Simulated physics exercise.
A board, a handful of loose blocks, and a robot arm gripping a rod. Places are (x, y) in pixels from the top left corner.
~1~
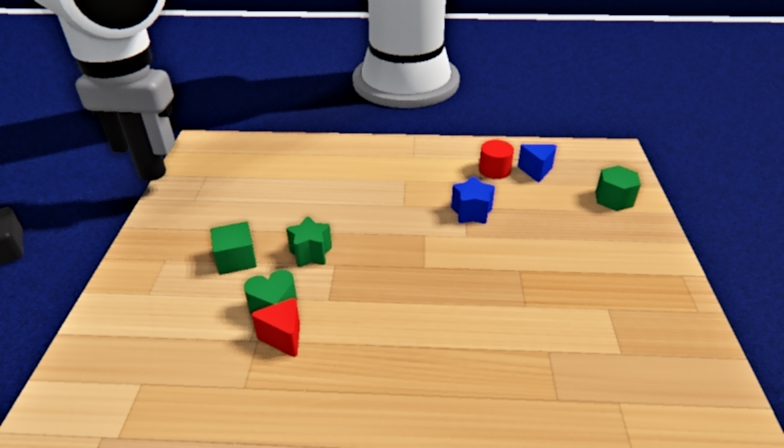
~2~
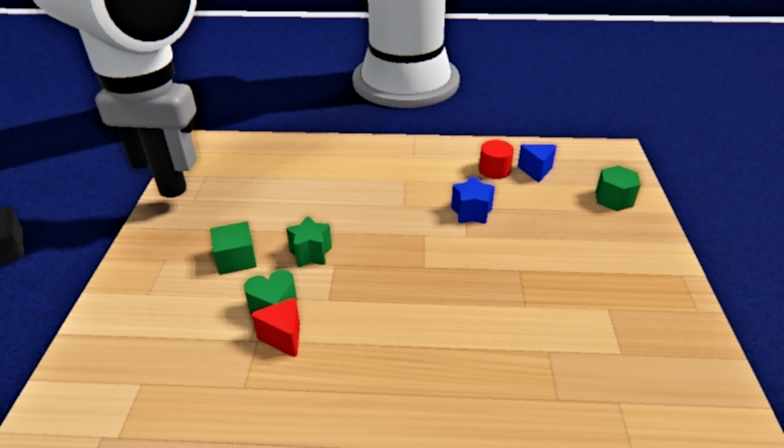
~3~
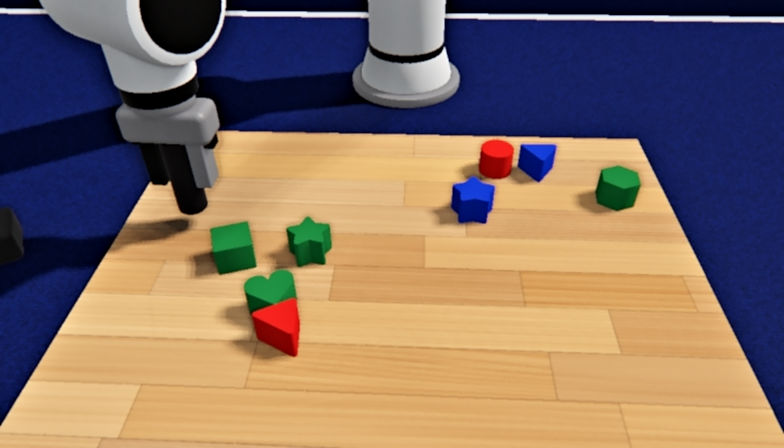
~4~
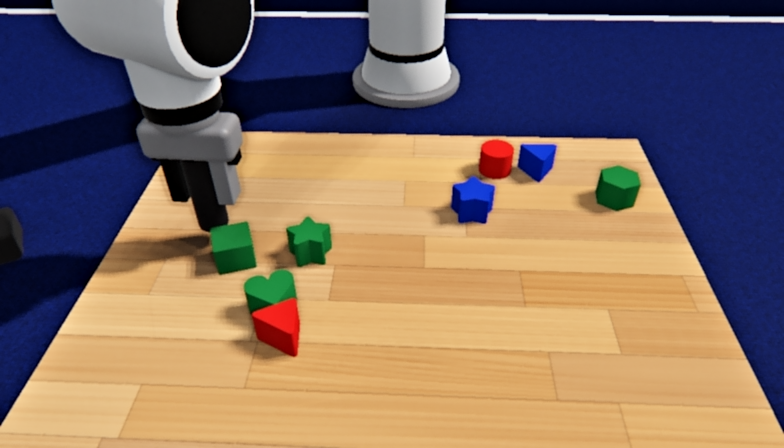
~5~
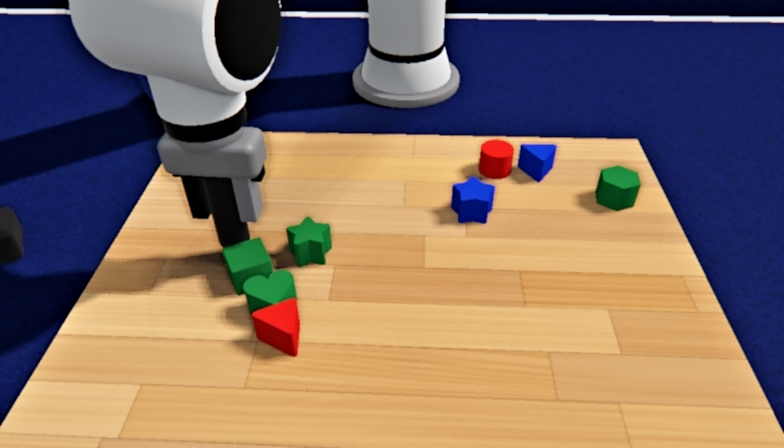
The robot arm moved its rod down and to the right across the wooden board, then nudged the green four-sided block toward the green heart, while the other blocks stayed still.
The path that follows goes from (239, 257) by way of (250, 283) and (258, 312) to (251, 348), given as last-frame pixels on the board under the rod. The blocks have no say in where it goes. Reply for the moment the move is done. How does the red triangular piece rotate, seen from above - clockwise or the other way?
Twists clockwise.
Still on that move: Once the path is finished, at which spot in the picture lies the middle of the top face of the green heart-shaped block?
The middle of the upper face of the green heart-shaped block will lie at about (328, 328) in the picture.
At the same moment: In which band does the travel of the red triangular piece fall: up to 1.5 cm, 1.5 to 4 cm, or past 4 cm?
More than 4 cm.
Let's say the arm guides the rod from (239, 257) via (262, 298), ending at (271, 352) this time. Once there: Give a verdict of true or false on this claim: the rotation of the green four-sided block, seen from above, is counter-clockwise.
The statement is true.
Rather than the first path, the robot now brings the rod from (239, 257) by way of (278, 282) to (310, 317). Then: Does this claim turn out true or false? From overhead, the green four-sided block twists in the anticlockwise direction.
Verdict: False.
What follows on the original path. One third of the way, rod (246, 267); green four-sided block (261, 280); green heart-shaped block (286, 301), turned 15° anticlockwise; red triangular piece (292, 331), turned 35° clockwise.
Two thirds of the way, rod (254, 297); green four-sided block (277, 309), turned 30° anticlockwise; green heart-shaped block (313, 322), turned 35° anticlockwise; red triangular piece (304, 353), turned 30° clockwise.
At the end, rod (246, 332); green four-sided block (284, 328), turned 55° anticlockwise; green heart-shaped block (328, 328), turned 60° anticlockwise; red triangular piece (310, 364), turned 30° clockwise; green star unmoved.
